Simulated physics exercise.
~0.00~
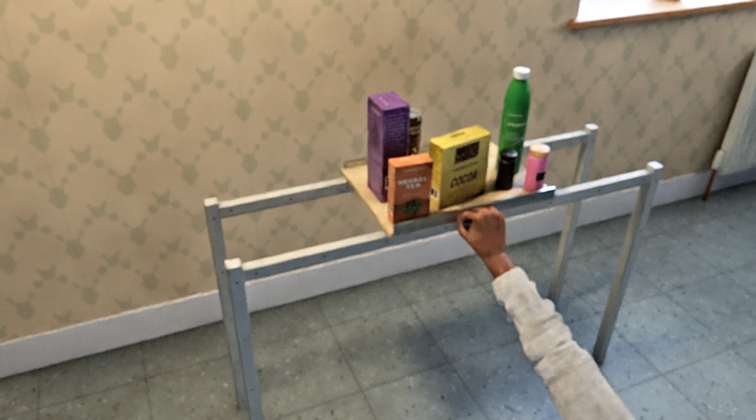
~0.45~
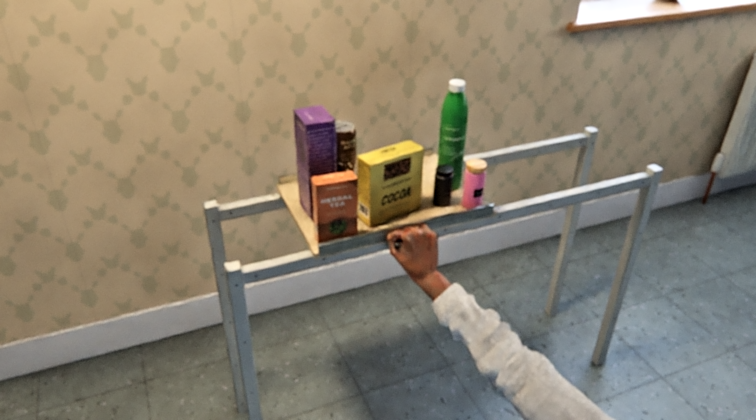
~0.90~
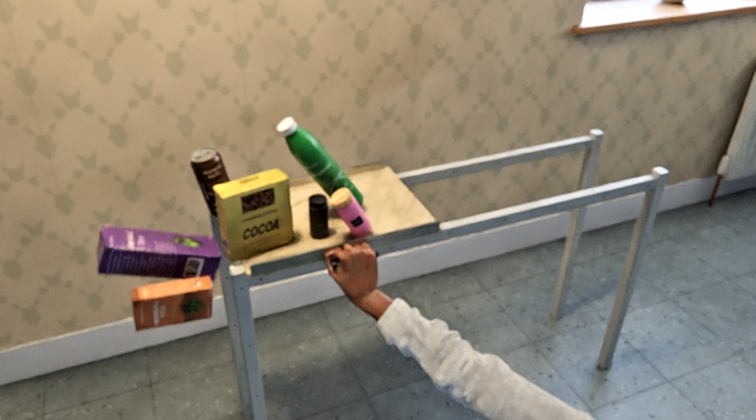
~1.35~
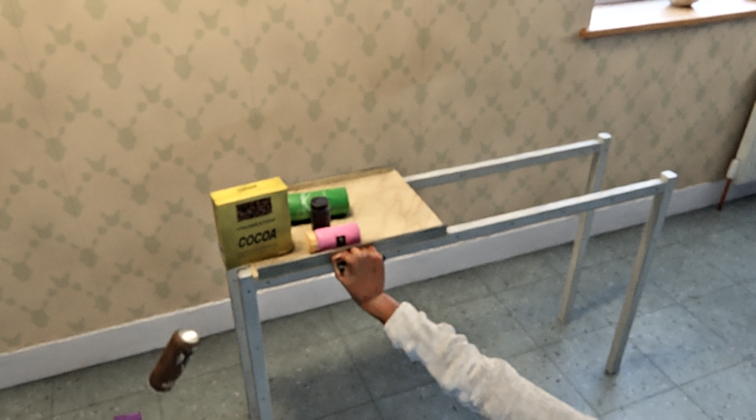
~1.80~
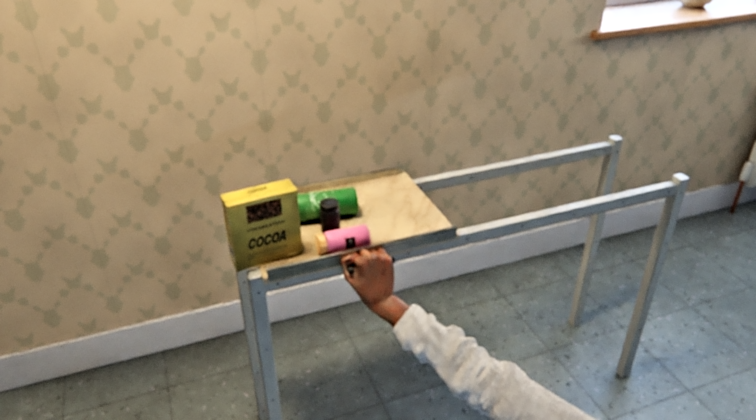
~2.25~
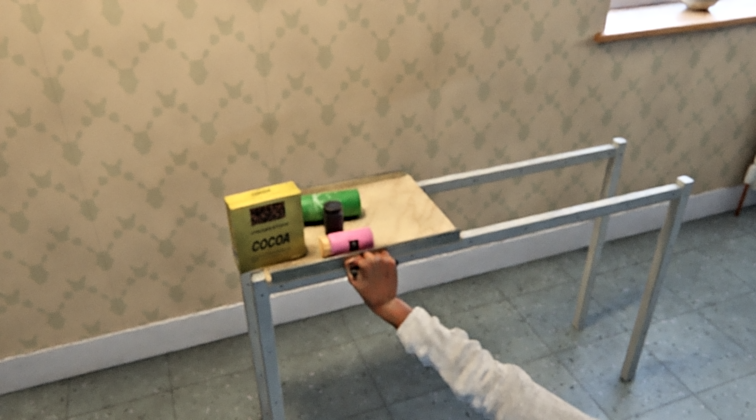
A sliding wooden shelf, held by a hand, moves left along metal rails until it stops at the end, where the purple carton, orange packet and brown can fall off and the green bottle and pink shaker topple, leaving the yellow cocoa packet and black shaker standing.
